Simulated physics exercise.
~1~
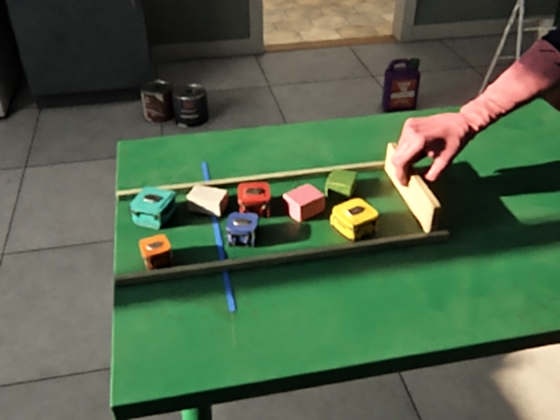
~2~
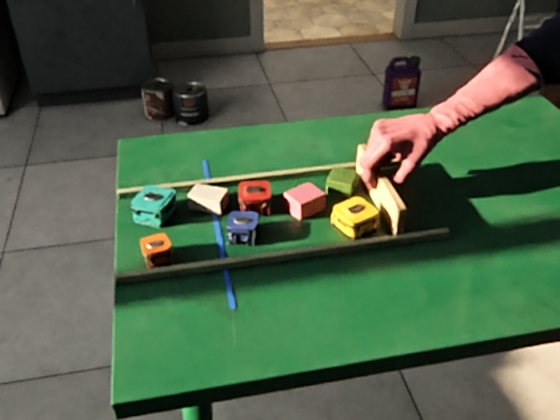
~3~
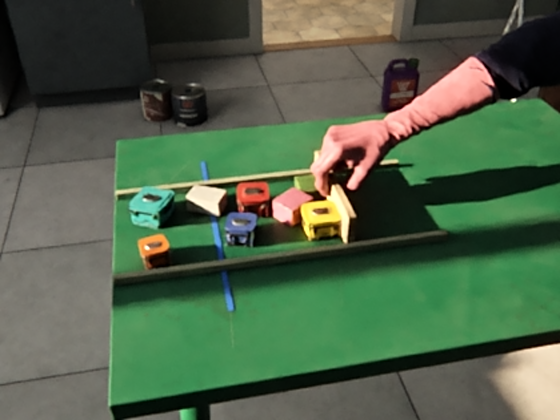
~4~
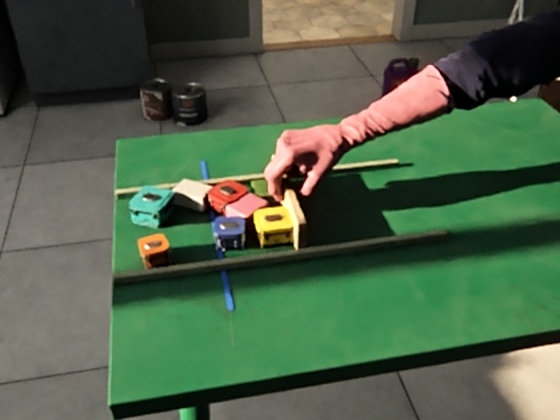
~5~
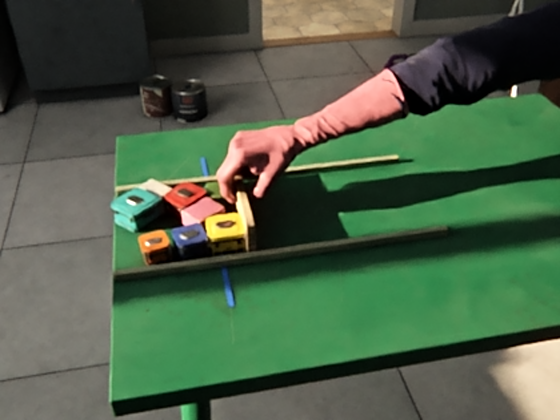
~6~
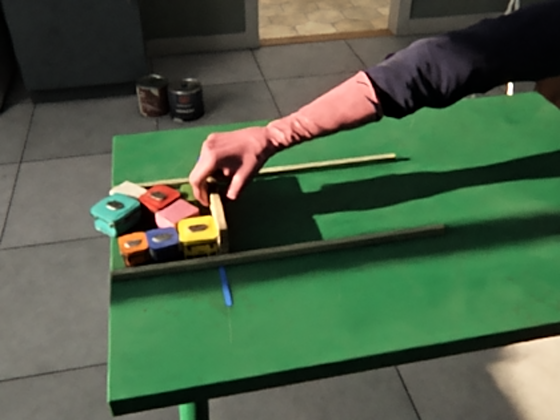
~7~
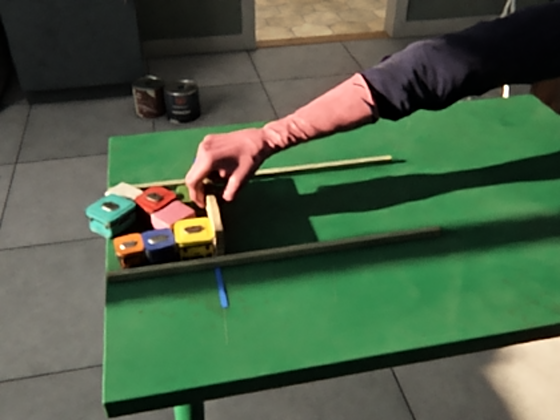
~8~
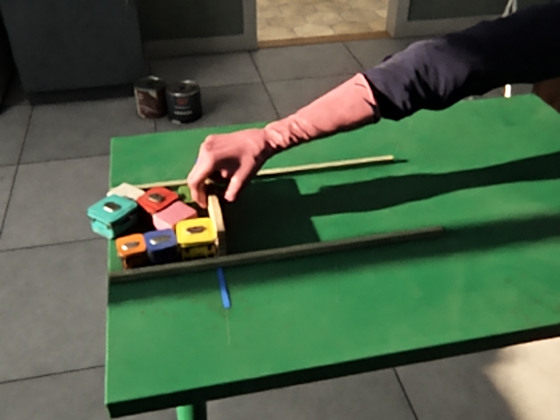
In this clip, a hand slides an upright wooden board leftward between two strips on a green table, pushing yellow, green, pink, red and blue pieces up against the white, turquoise and orange ones. The board stops near the blue tape, with the pieces bunched together at the left edge, none fallen.
